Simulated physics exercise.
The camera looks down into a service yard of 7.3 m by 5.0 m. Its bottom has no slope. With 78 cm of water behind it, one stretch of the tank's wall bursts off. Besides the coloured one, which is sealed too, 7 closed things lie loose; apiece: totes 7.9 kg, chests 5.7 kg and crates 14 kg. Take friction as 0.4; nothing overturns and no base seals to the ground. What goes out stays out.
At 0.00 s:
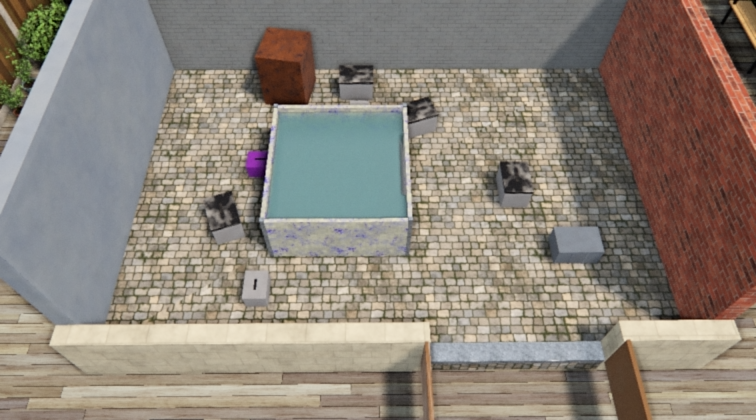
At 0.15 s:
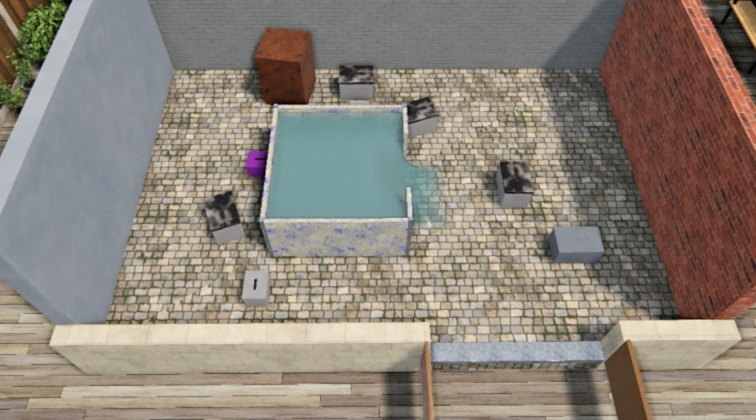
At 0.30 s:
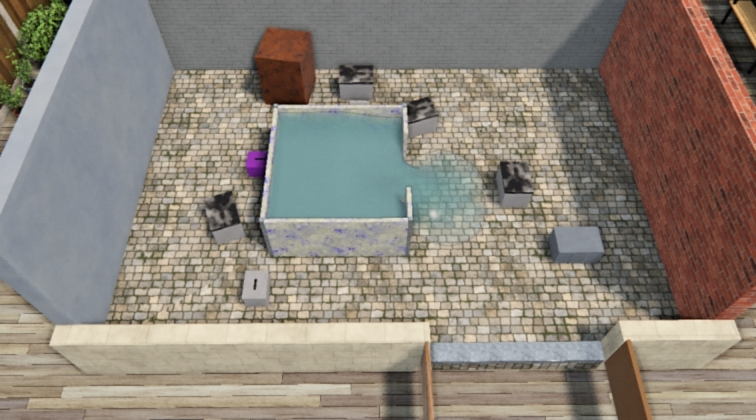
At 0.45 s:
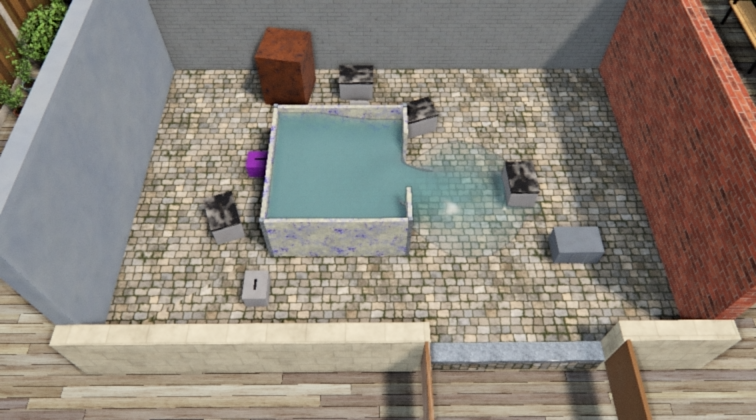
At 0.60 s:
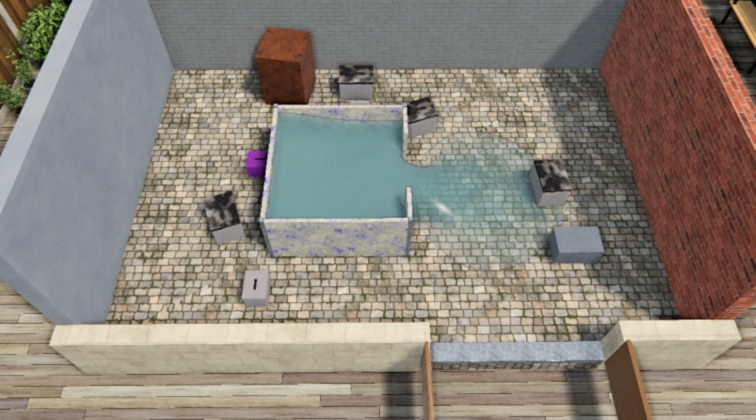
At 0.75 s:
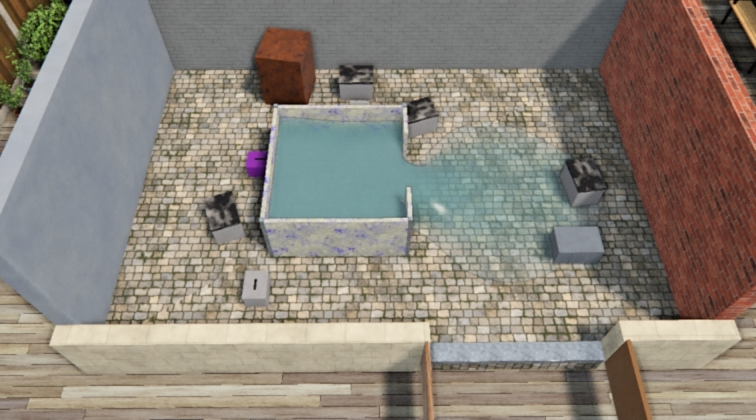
In a walled, cobbled service yard, a section of the water tank's right wall gives way and water spreads rightward across the ground, pushing one dark-topped grey box toward the brick wall while the other loose boxes stay in place.
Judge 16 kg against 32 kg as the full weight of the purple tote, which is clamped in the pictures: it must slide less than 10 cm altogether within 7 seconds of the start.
I expect that the lower weight is enough.
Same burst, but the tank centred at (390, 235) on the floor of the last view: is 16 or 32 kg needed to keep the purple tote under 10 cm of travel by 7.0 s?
In that case the smaller load will do.
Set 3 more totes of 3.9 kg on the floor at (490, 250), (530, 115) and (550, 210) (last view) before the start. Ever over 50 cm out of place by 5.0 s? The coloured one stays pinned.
In that order: Past it, over, more.
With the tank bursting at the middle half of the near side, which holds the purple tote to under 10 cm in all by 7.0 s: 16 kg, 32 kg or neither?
In that case the lower weight is enough.
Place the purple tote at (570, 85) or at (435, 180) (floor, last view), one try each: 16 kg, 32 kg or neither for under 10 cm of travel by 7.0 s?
In that order: Neither is enough; neither holds.
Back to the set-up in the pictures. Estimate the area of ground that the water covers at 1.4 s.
Roughly 17 m2.
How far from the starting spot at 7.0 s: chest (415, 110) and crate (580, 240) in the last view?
In turn: 100 cm, gone out.
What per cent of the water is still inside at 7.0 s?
Some 88 per cent remains.
After 1.4 s the purple tote would be 0 cm from its start with 16 kg and 0 cm from its start with 32 kg; 0 cm of water round it then.
After 3.1 s the purple tote would be 0 cm from its start with 16 kg and 0 cm from its start with 32 kg; 0 cm of water round it then.
After 4.9 s the purple tote would be 0 cm from its start with 16 kg and 0 cm from its start with 32 kg; 0 cm of water round it then.
After 7.0 s the purple tote would be 0 cm from its start with 16 kg and 0 cm from its start with 32 kg; 1 cm of water round it then.
